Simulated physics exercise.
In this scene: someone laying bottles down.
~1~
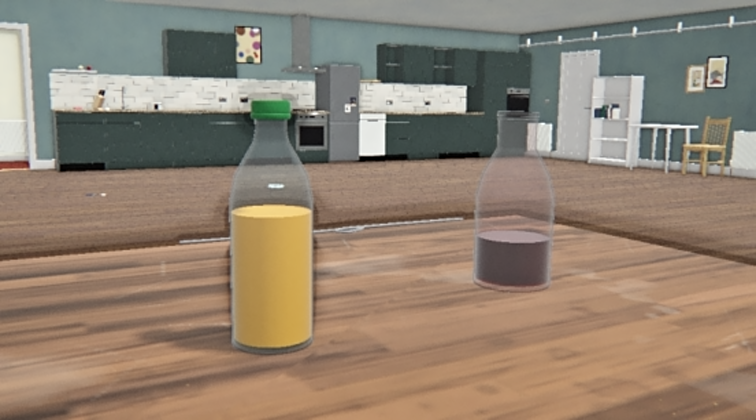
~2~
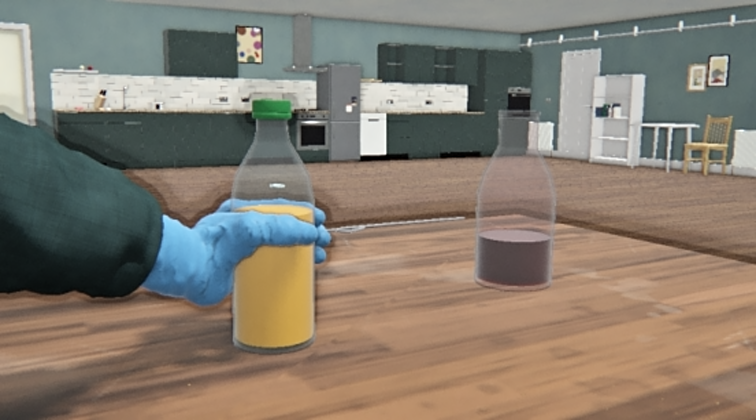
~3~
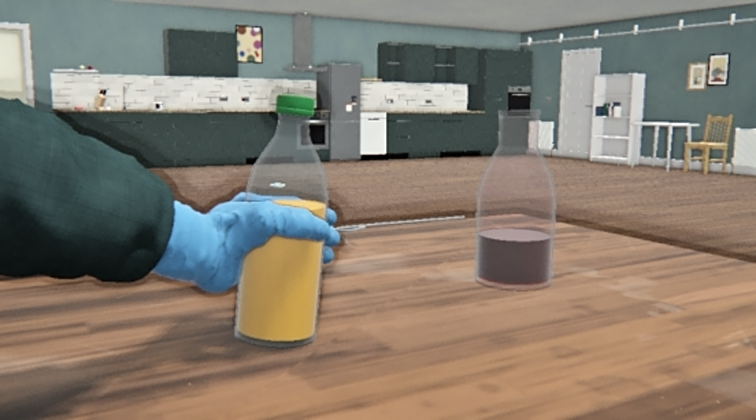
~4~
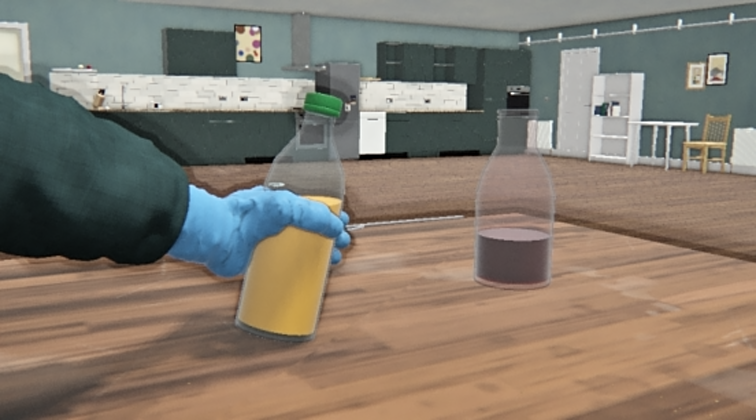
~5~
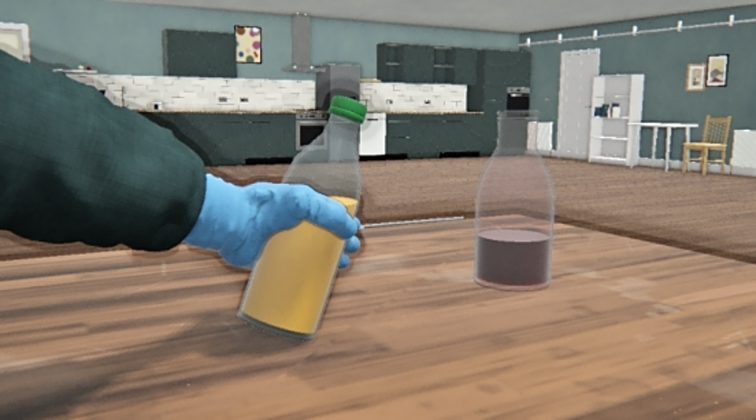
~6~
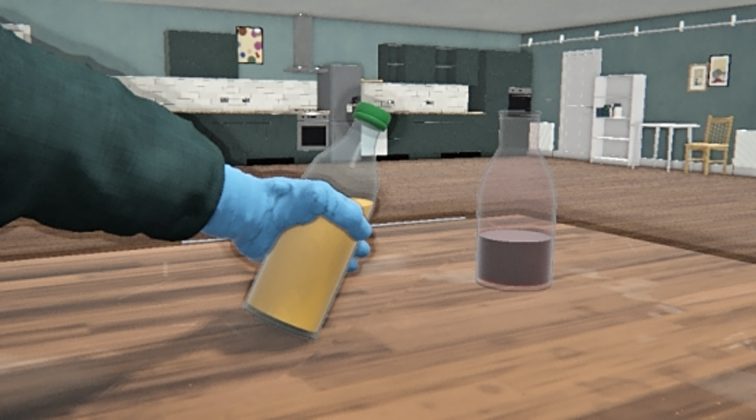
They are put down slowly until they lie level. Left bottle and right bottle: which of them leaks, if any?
Left bottle - no leak, right bottle - leak.
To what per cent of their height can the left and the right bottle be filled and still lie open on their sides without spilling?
24 and 16 per cent.
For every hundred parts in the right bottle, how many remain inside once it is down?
Residual share: About 65 per cent.
A moment on, the left bottle is nearly down; left bottle, all still inside.
Further on, the left bottle lies flat; left bottle, all still inside.
When it is over, both lie flat; left bottle, all still inside; right bottle, a puddle at its mouth.
